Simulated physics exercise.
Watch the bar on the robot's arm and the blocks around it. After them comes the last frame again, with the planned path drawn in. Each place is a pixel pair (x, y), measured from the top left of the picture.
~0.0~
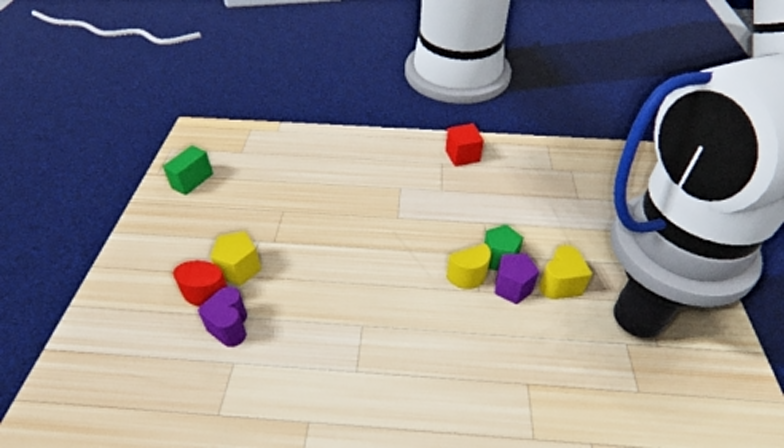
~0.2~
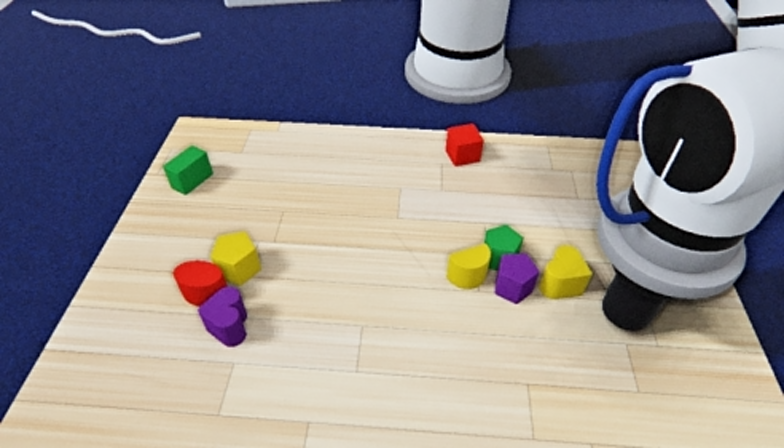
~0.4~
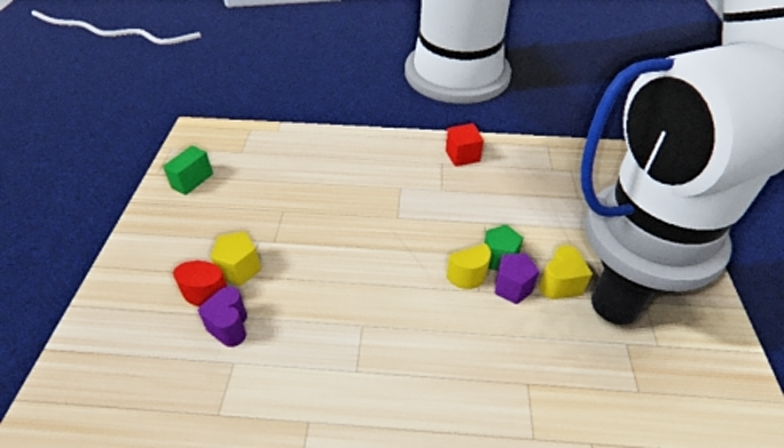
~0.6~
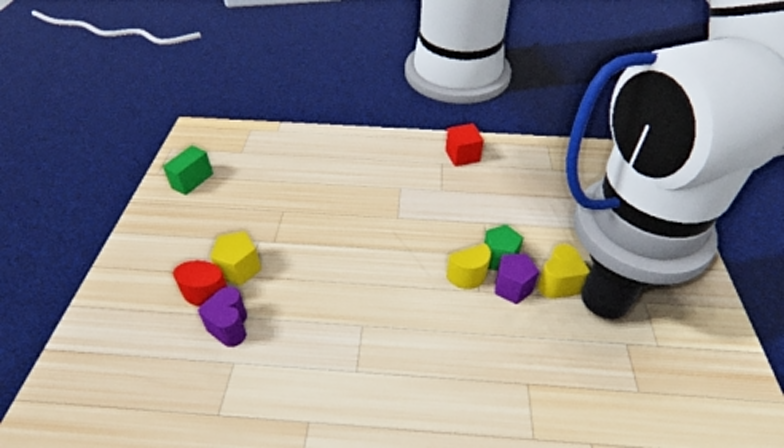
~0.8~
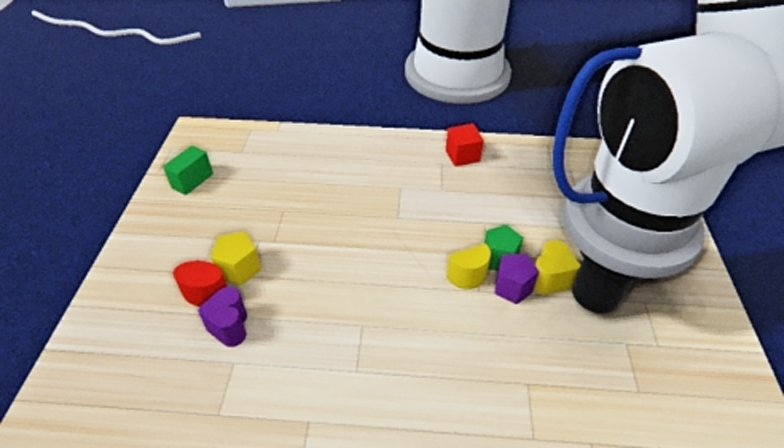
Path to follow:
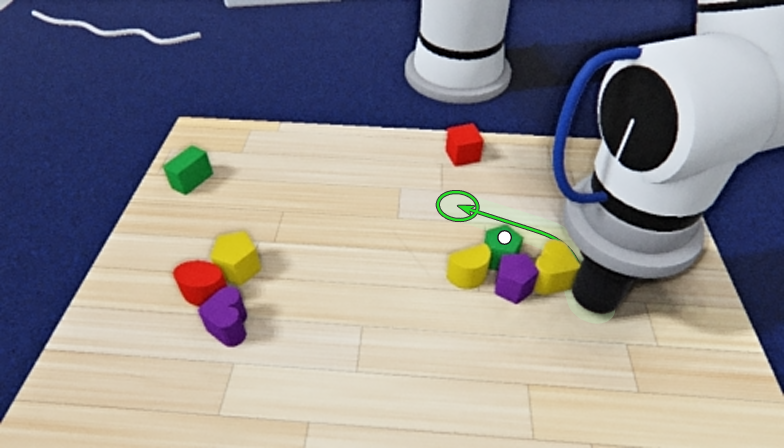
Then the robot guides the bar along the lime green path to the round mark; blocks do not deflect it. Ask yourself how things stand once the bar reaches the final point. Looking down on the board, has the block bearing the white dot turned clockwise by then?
That would be a yes.
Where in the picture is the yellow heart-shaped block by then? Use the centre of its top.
Expect it around (534, 236).
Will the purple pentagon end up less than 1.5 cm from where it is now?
Answer: Yes.
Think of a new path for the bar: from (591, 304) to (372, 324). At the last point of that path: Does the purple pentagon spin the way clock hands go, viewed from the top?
Yes - that is the case.
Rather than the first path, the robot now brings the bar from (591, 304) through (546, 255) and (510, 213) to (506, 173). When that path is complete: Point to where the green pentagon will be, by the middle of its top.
I'd say the green pentagon ends with its top centre at (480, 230).
The drawn path runs from (591, 304) by way of (570, 251) and (515, 224) to (458, 206); the dot is on the green pentagon.
The first path, step by step. One third of the way, bar at (573, 242); green pentagon at (500, 238); yellow heart-shaped block at (544, 239), turned 90° anticlockwise.
Two thirds of the way, bar at (517, 215); yellow half-round block at (467, 256), turned 20° anticlockwise; green pentagon at (496, 240), turned 30° clockwise; yellow heart-shaped block at (534, 236).
At the end, bar at (459, 197); yellow half-round block at (467, 256), turned 20° anticlockwise; green pentagon at (496, 240), turned 30° clockwise; purple pentagon not moved; yellow heart-shaped block at (534, 236), turned 135° anticlockwise.
